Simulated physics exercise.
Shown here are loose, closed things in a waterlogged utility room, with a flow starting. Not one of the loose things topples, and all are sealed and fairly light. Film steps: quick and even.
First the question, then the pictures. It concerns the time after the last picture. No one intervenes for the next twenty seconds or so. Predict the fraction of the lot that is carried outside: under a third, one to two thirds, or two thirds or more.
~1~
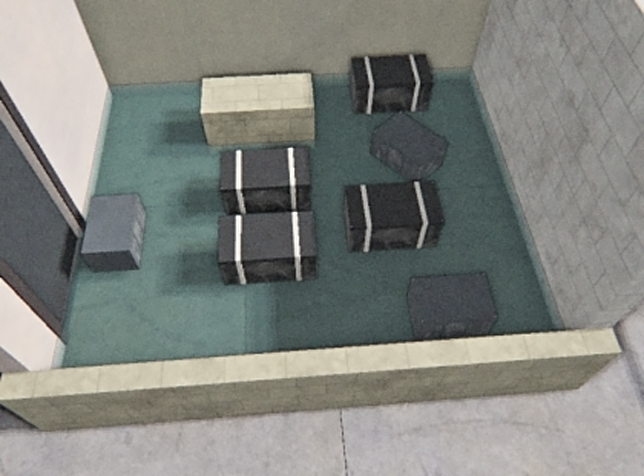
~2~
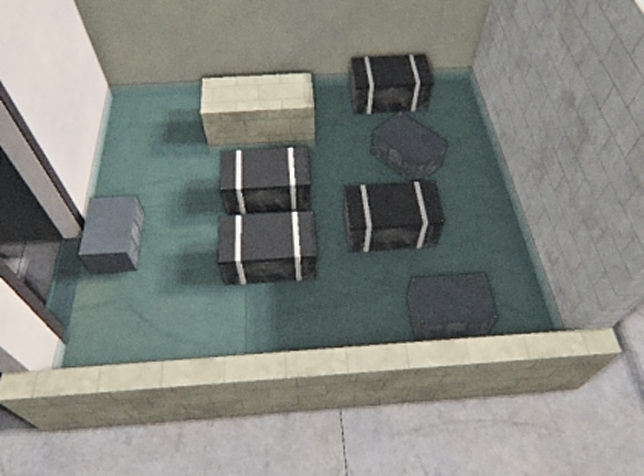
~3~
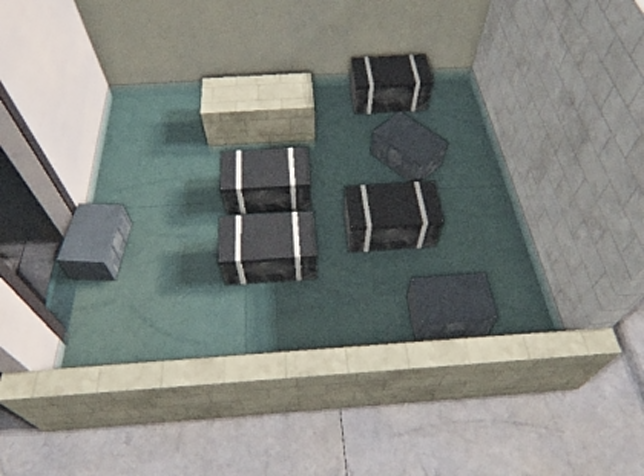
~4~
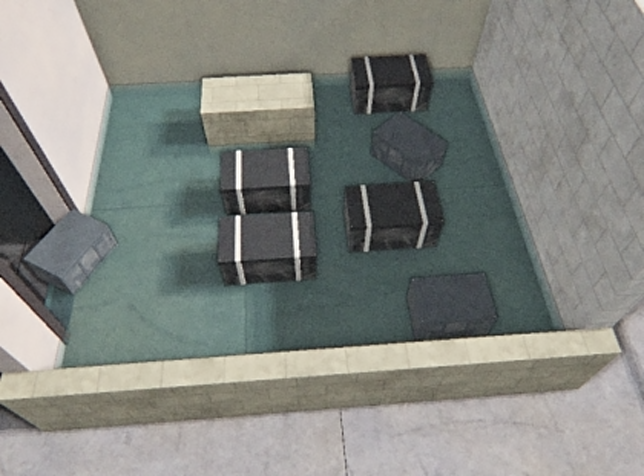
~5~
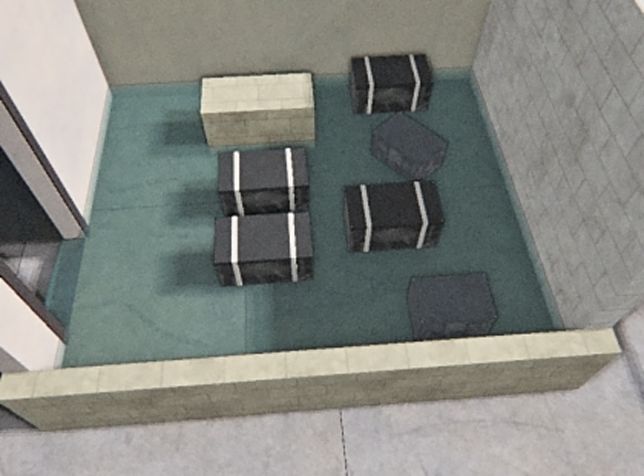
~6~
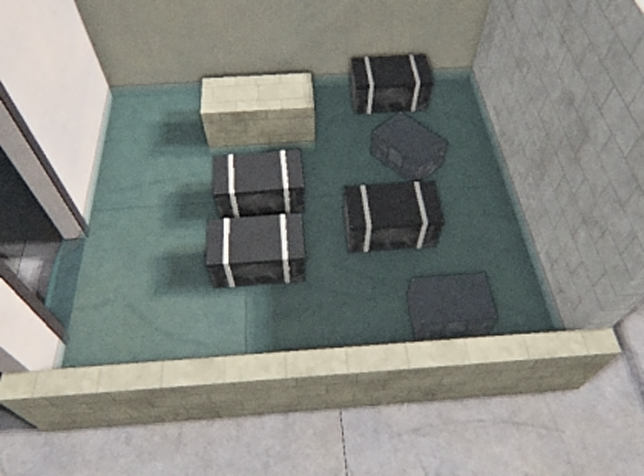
The portion will probably sit in the middle band.
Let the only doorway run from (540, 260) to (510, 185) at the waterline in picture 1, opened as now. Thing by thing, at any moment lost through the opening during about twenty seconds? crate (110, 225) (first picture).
Remains.
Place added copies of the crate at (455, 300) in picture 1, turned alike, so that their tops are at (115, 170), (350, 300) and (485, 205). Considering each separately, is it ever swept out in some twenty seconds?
First one makes it out, second one makes it out, third one does not escape.
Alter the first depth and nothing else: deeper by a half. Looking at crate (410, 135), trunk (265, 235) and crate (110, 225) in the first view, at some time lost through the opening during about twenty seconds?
In turn: Left behind, out, out.
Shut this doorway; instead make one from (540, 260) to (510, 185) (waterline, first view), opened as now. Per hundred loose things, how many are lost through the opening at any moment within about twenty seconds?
70 per cent.
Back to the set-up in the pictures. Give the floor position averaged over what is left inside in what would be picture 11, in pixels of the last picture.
On the floor of the last picture, roughly (332, 222).
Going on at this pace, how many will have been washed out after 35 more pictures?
That makes 3.
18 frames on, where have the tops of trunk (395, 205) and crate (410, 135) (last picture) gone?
Near (315, 227) and (375, 160).
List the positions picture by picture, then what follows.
The first frame shows a trunk at (267, 236) floats; a trunk at (265, 168) floats; 0 of 7 have shifted.
The second frame shows a trunk at (267, 236) floats; a trunk at (265, 168), afloat; 0 of 7 have shifted.
The third frame shows a trunk at (267, 236) floats; a trunk at (265, 168) floats; 1 of 7 have shifted.
The fourth frame shows a trunk at (267, 236) floats; a trunk at (265, 168), afloat; 1 of 7 have shifted.
The fifth frame shows a trunk at (263, 237), afloat, close to its start; a trunk at (263, 169) floats; 1 of 7 have shifted.
The sixth frame shows a trunk at (255, 238), afloat, close to its start; a trunk at (258, 171) floats, close to its start; 3 of 7 have shifted.
A moment on, 1 of 7 are out; 6 afloat.
Next, 2 of 7 are out; 5 afloat.
Later, 3 of 7 are out; 4 afloat.
In the end, 3 of 7 are out; 4 afloat.
